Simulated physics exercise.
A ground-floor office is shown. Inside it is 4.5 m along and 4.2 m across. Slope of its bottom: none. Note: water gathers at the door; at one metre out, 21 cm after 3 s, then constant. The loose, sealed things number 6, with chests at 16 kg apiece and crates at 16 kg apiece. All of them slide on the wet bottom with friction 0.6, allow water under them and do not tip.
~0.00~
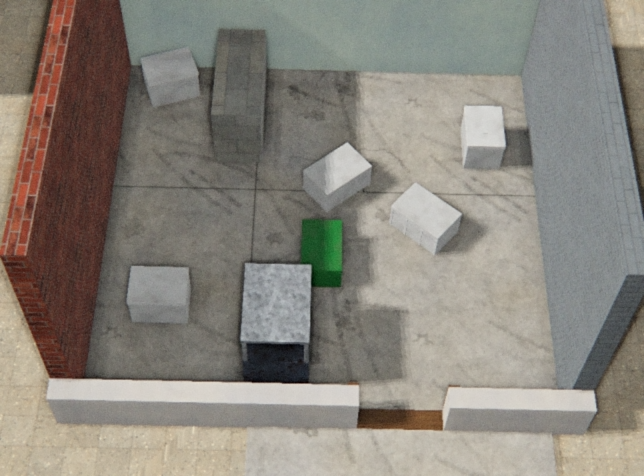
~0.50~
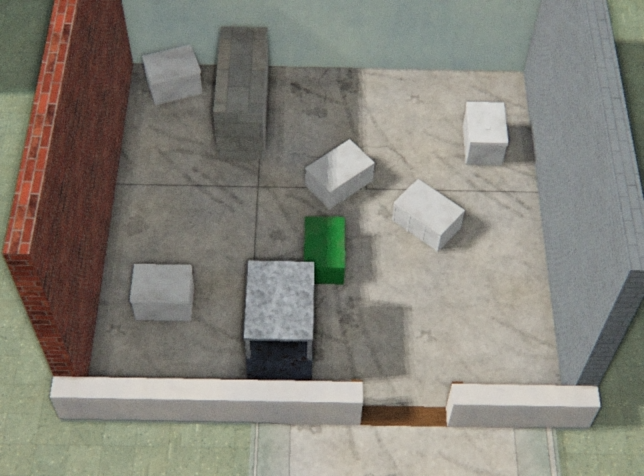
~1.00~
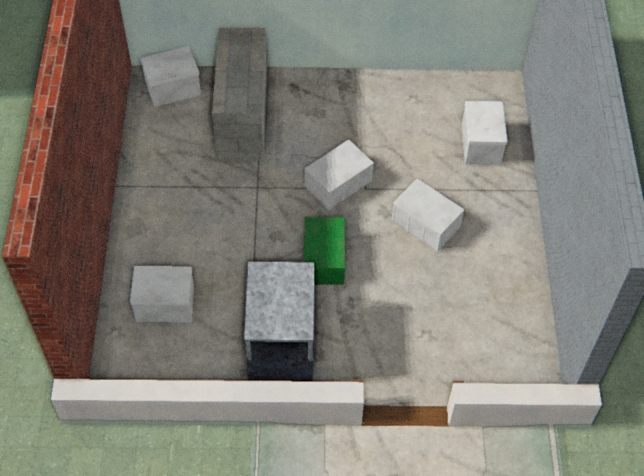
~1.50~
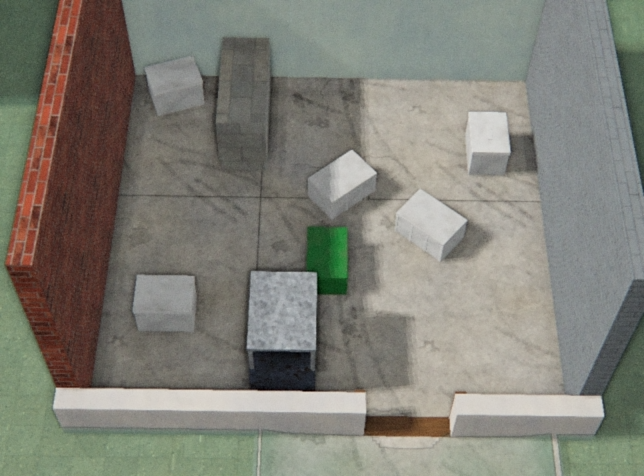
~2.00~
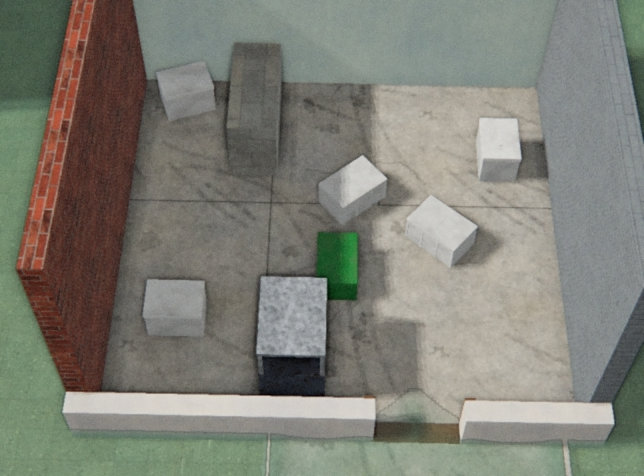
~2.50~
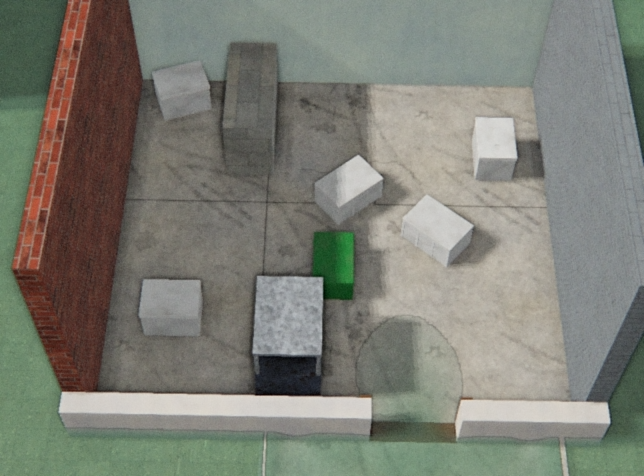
A roofless room with a brick wall on the left held a green crate and several pale blocks that stayed still, while a thin patch of water crept in through the front doorway.
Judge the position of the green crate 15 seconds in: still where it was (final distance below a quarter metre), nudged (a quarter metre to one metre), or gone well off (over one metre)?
It ends a short distance off.
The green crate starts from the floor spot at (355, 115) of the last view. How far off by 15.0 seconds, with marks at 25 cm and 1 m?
By then it edges a bit.
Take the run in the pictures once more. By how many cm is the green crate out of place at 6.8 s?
Around 5 cm from the start by that time.
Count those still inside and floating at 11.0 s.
At that moment it comes to 2.
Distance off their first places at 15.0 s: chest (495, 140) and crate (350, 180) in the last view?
Net displacement, in order: 120 cm; 80 cm.
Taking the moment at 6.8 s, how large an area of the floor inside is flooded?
Wet: Near 13 m2.
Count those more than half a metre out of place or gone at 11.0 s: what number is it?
The number comes to 1.
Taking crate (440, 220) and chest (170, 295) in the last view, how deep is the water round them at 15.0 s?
13 and 8 cm.
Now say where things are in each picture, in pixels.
In the first picture, the green crate at (322, 245) rests on the ground; water covers 0.0 m2; 0 of 6 have shifted.
In the second picture, the green crate at (325, 242) rests on the ground; 0.0 m2 under water; 0 of 6 have shifted.
In the third picture, the green crate at (324, 242), on the bottom; water covers 0.0 m2; 0 of 6 have shifted.
In the fourth picture, the green crate at (327, 252), on the bottom; water covers 0.0 m2; 0 of 6 have shifted.
In the fifth picture, the green crate at (337, 258) rests on the ground; 0.1 m2 under water; 0 of 6 have shifted.
In the sixth picture, the green crate at (334, 257), on the bottom; 0.9 m2 under water; 0 of 6 have shifted.
After 3.5 s the green crate is near (334, 257), 0.0 m from its start, aground; 0 afloat.
After 6.8 s the green crate is near (331, 252), 0.1 m from its start, aground; 0 afloat.
After 11.0 s the green crate is near (330, 251), 0.1 m from its start, aground; 2 afloat.
After 15.0 s the green crate is near (338, 214), 0.5 m from its start, afloat; 5 afloat.
